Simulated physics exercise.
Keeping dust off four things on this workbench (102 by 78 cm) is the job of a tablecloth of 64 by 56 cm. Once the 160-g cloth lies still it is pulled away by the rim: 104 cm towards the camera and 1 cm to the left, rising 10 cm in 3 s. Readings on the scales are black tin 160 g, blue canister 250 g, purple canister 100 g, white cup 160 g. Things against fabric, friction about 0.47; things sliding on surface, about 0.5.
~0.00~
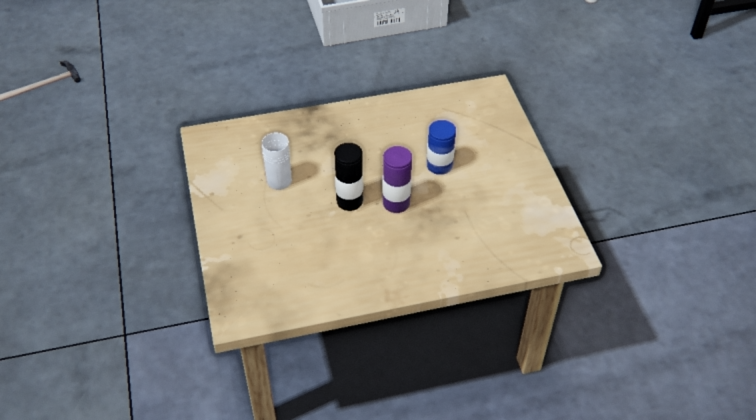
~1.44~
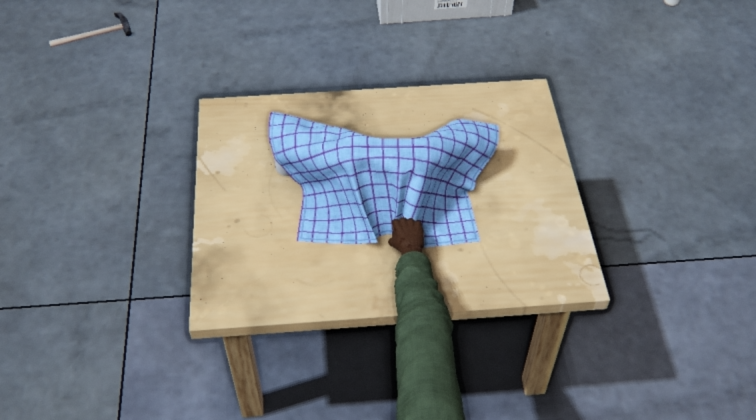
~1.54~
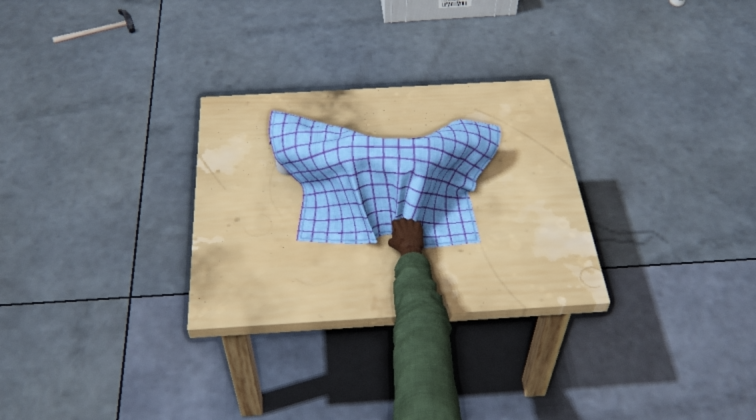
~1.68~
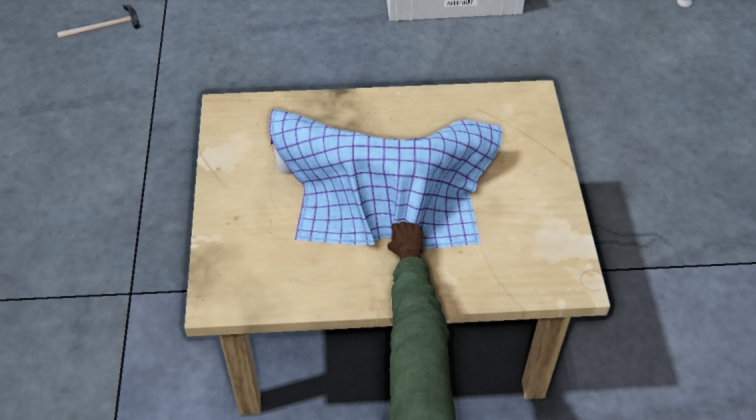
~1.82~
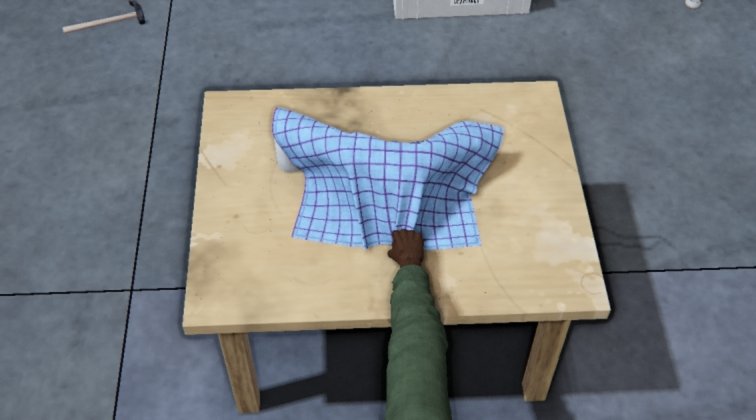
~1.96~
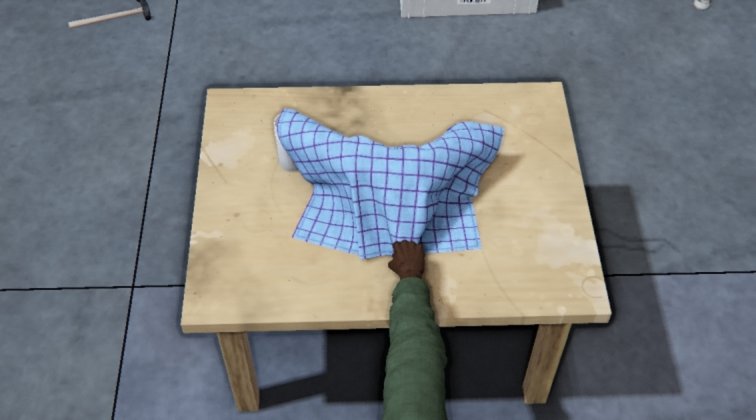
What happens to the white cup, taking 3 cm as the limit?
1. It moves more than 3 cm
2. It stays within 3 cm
Answer: 2.
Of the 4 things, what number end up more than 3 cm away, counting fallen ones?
I count 2.
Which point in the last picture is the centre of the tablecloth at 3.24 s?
I'd point to about (419, 371).
After 2.6 s, middle of the tablecloth at (399, 243); purple canister on its side, 15 cm off its start, black tin on its side, 13 cm off its start.
After 3.2 s, middle of the tablecloth at (419, 371); purple canister on its side, 15 cm off its start, black tin on its side, 15 cm off its start.
After 3.9 s, middle of the tablecloth at a place out of view; purple canister on its side, 15 cm off its start at (424, 244), black tin on its side, 15 cm off its start at (390, 226).
After 4.5 s, middle of the tablecloth at a place out of view; purple canister on its side, 16 cm off its start, black tin on its side, 15 cm off its start.
After 5.3 s, middle of the tablecloth at a place out of view; white cup 0 cm off its start at (288, 122), purple canister on its side, 16 cm off its start at (426, 245), black tin on its side, 15 cm off its start at (391, 226).
